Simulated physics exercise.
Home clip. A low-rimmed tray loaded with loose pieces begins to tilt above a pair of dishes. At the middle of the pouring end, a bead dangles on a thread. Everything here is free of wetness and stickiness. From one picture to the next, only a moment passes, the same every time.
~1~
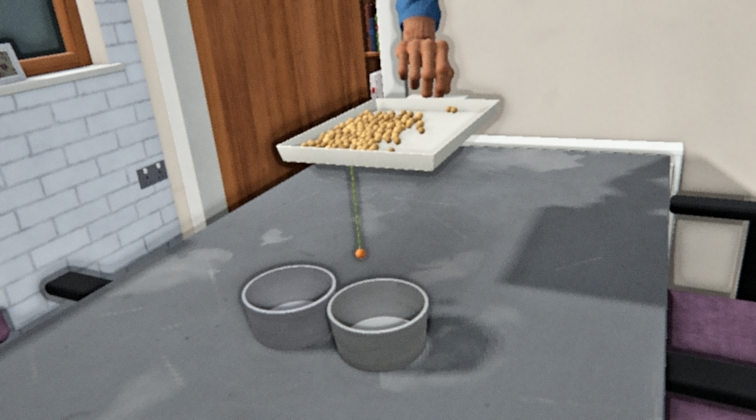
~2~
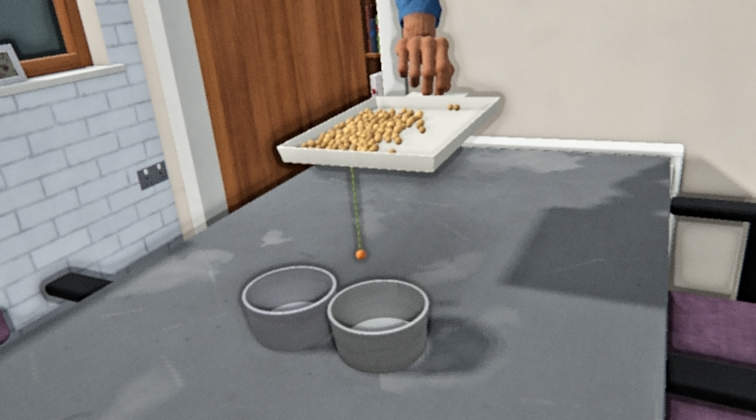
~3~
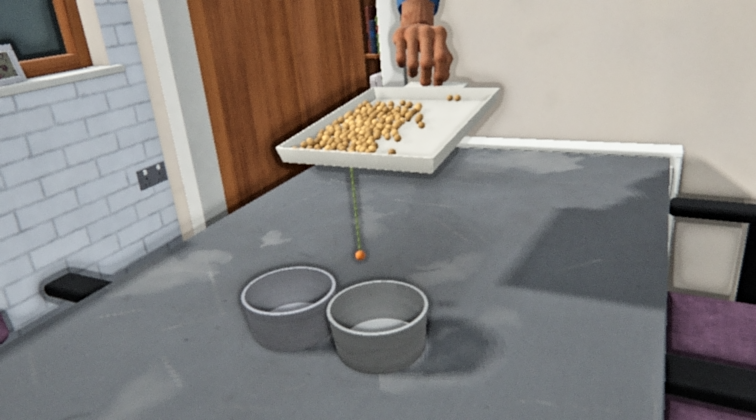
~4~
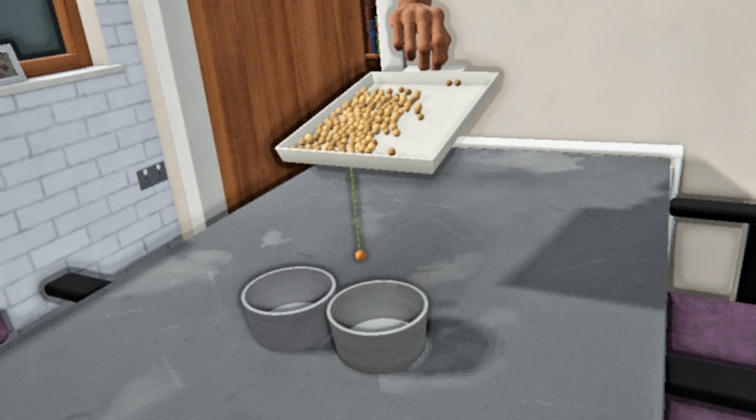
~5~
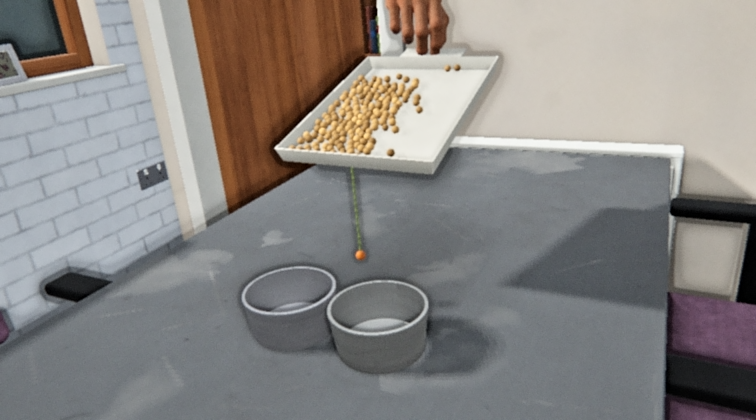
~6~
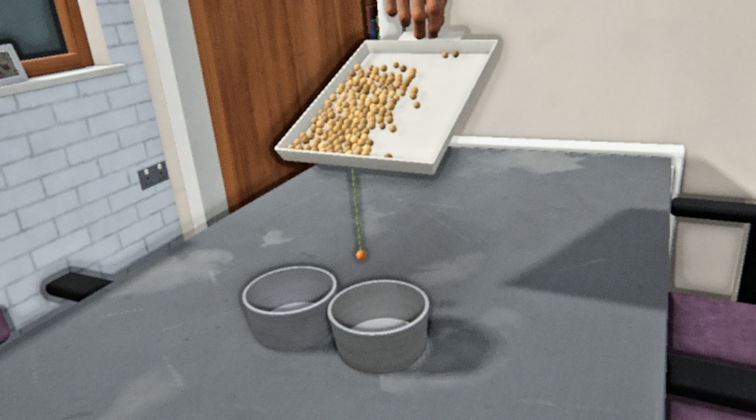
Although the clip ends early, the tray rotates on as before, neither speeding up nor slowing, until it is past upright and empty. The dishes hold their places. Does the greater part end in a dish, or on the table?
Looks like most of the load ends up caught, you see.
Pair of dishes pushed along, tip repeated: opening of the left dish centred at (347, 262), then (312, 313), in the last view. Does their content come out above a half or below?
The pair would catch the lesser share the first time and the lesser share the second time.
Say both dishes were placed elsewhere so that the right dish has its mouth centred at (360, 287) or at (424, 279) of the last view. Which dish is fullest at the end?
In the first position the right of the two, in the second the right of the two.
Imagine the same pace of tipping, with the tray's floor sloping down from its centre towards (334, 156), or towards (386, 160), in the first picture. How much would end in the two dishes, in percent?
In turn, 50 percent and then 60 percent.
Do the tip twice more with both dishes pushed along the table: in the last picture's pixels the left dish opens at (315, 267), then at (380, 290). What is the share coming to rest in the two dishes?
Close to 60 in a hundred, then close to 60 in a hundred.
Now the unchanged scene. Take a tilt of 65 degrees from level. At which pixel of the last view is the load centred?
The load is centred near (350, 151).
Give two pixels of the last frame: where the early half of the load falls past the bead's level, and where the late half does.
Near (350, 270) to start, and near (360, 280) afterwards.
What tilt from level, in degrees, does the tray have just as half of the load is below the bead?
About 95 degrees.
Just after the last frame, tray tipped steeply; the larger part on the tray; just a few in the left dish; about a tenth in the air.
A moment on, tray tipped past a quarter turn; about a tenth on the tray; roughly a third in the right dish; roughly a quarter in the left dish; about a tenth outside both; roughly a quarter in the air.
Further on, tray tipped past a quarter turn; roughly half in the right dish; roughly a third in the left dish; roughly a quarter outside both.
When it is over, tray tipped past a quarter turn; roughly half in the right dish; roughly a third in the left dish; roughly a quarter outside both.
